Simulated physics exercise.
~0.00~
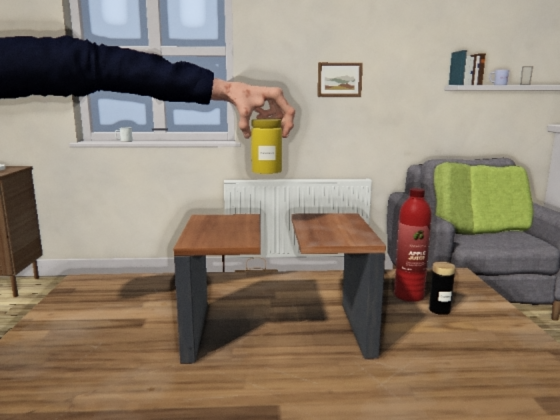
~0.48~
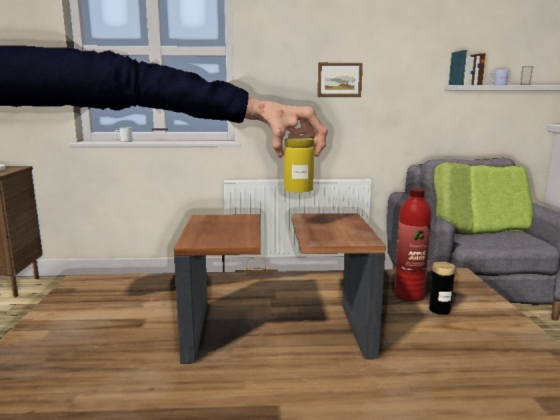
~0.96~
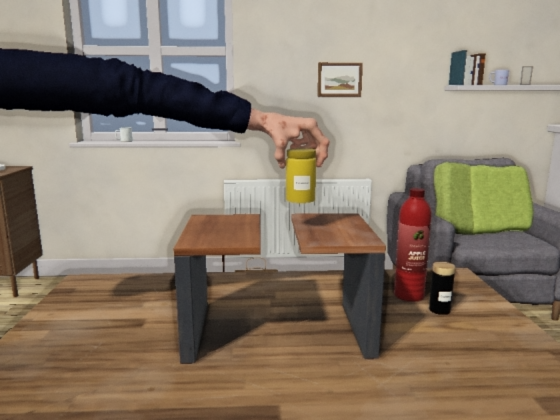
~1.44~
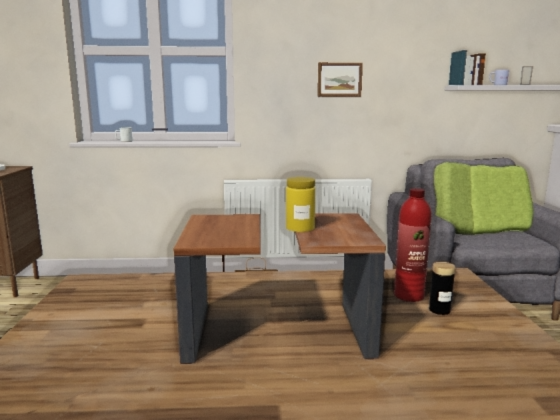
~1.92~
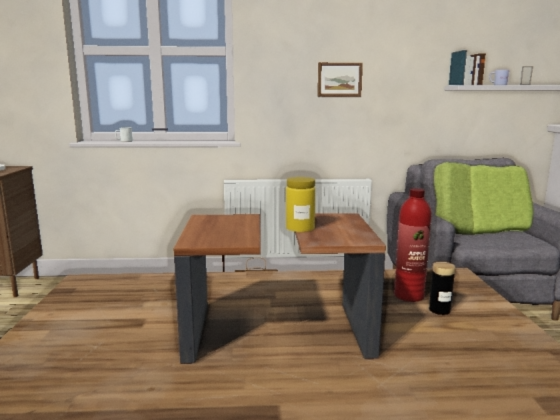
A hand lowers a yellow jar between two ledges and withdraws, leaving it lodged upright.
